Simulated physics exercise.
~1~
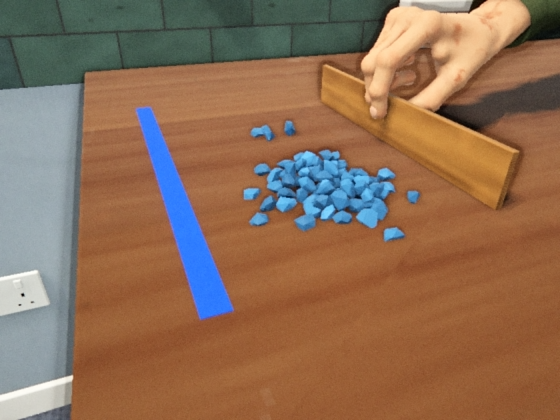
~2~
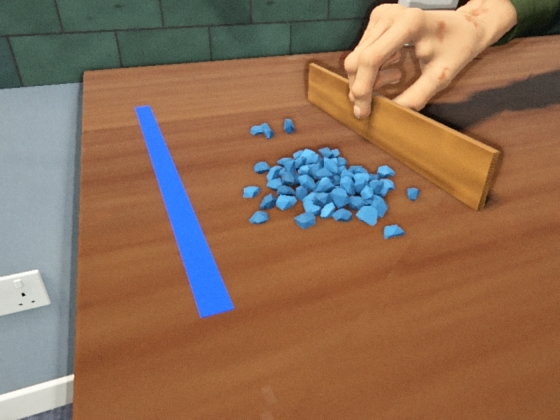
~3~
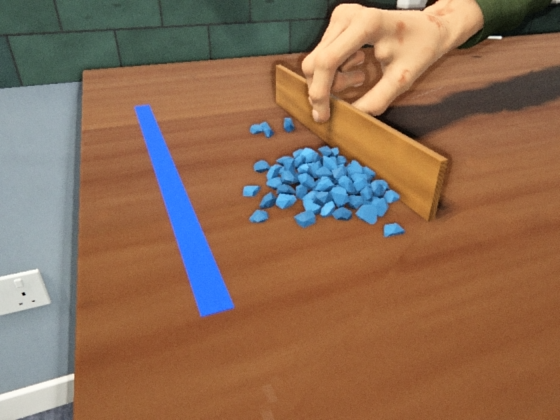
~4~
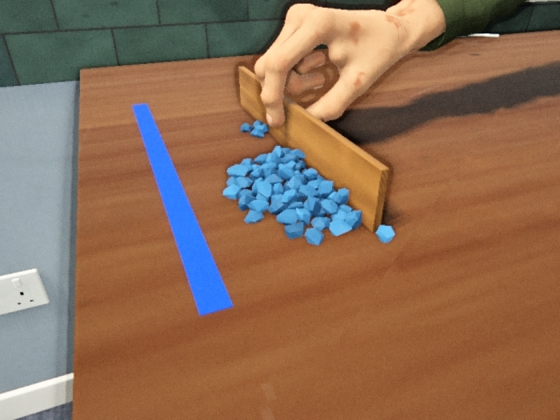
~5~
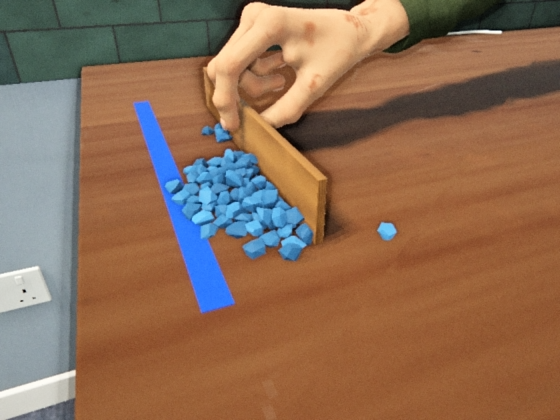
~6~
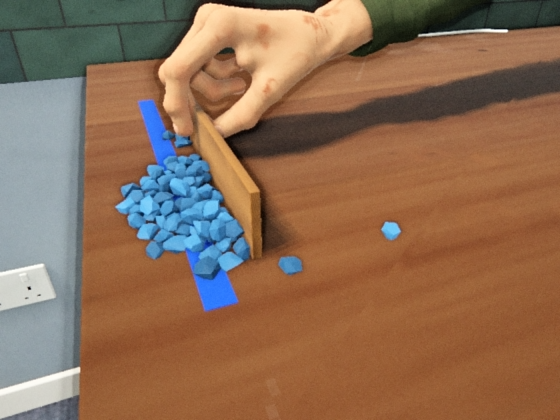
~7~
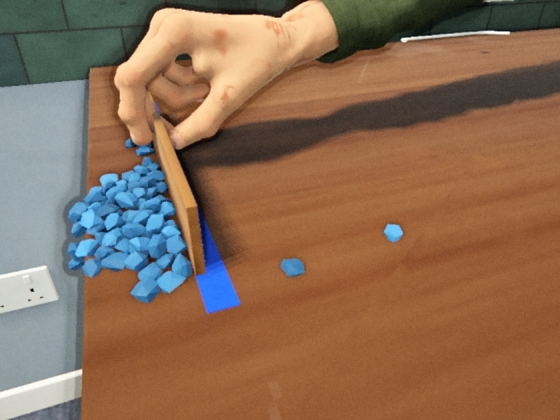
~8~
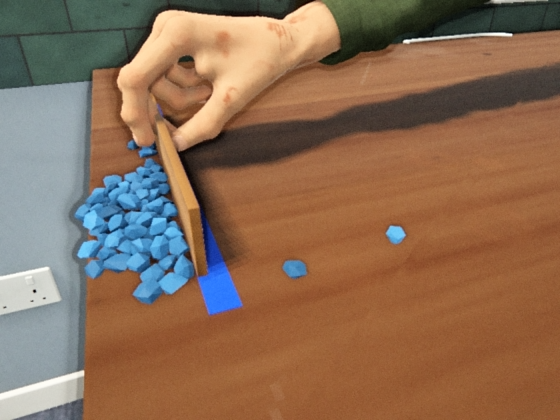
A hand pushes blue chunks left with a wooden strip, stopping with some over the edge.
